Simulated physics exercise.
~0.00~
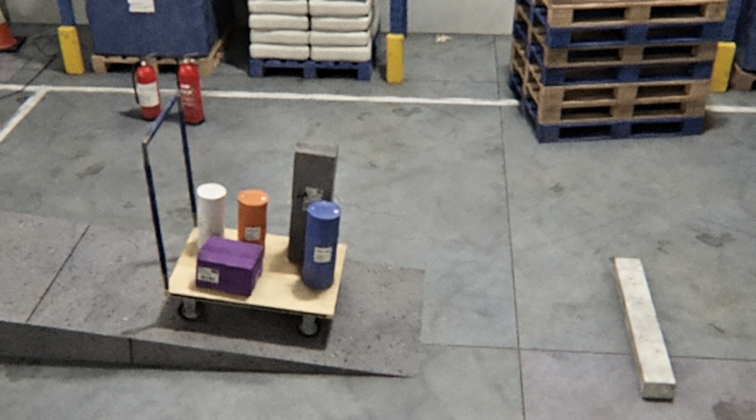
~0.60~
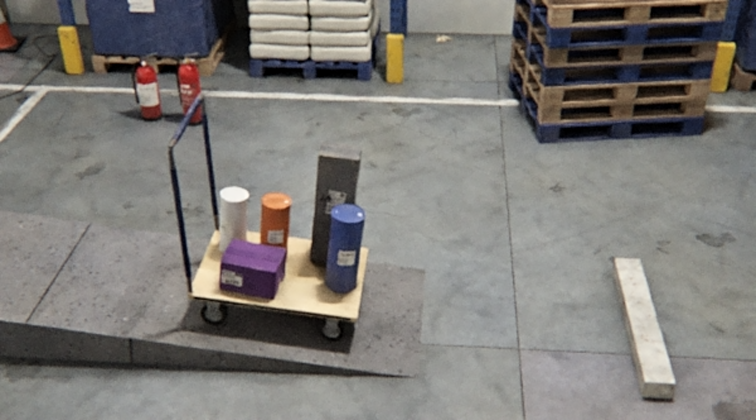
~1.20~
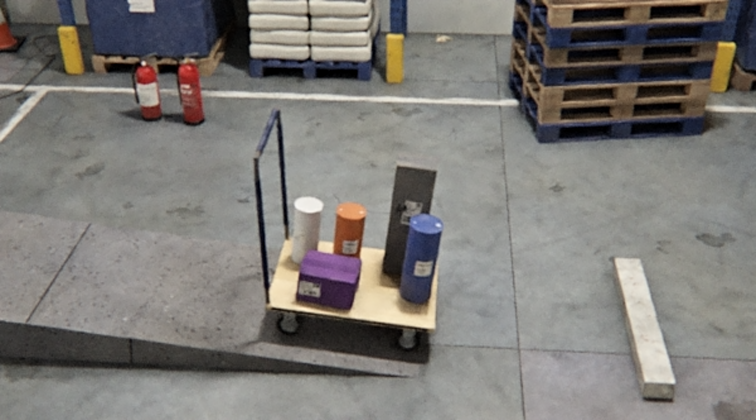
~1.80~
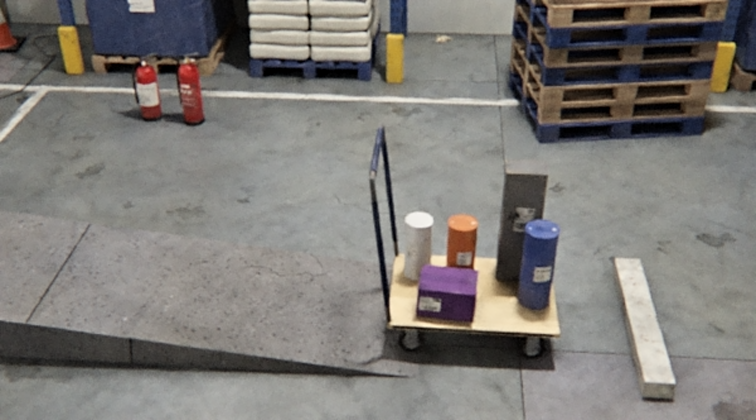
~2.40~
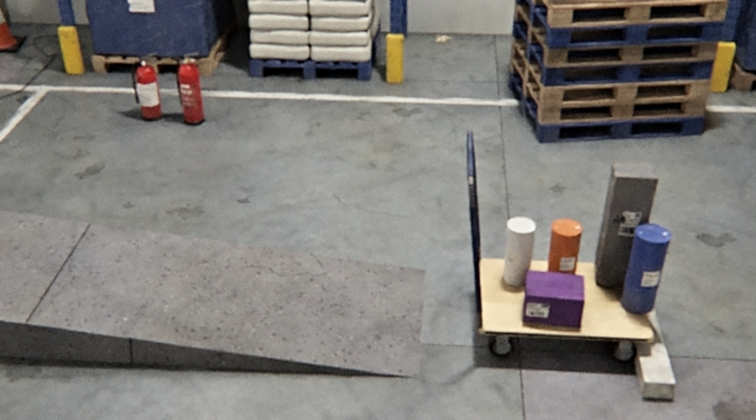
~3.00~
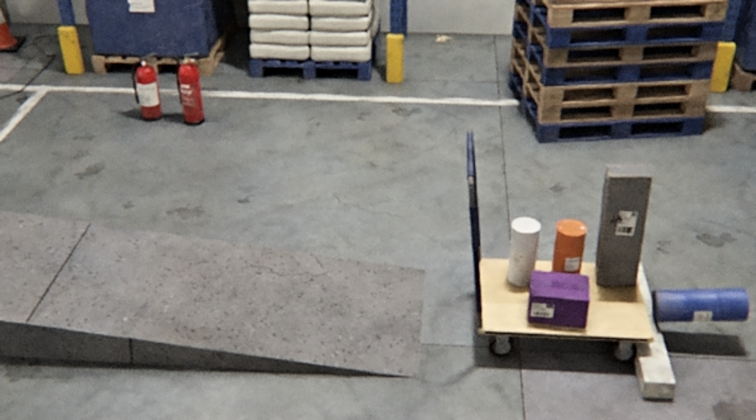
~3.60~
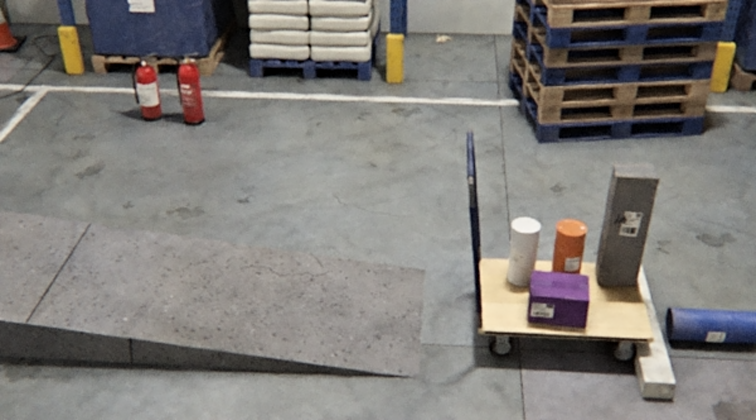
At first, a flat trolley carrying a white canister, an orange canister, a blue canister, a purple parcel and a tall grey box sits on a low ramp in a warehouse. It rolls down to the right with its load upright and moves onto the level floor. The trolley then reaches a pale kerb and stops there. The blue canister topples off the front edge and lands on its side beyond the kerb, then shifts slightly farther right. At the end, the white and orange canisters and the grey box still stand on the deck beside the purple parcel.
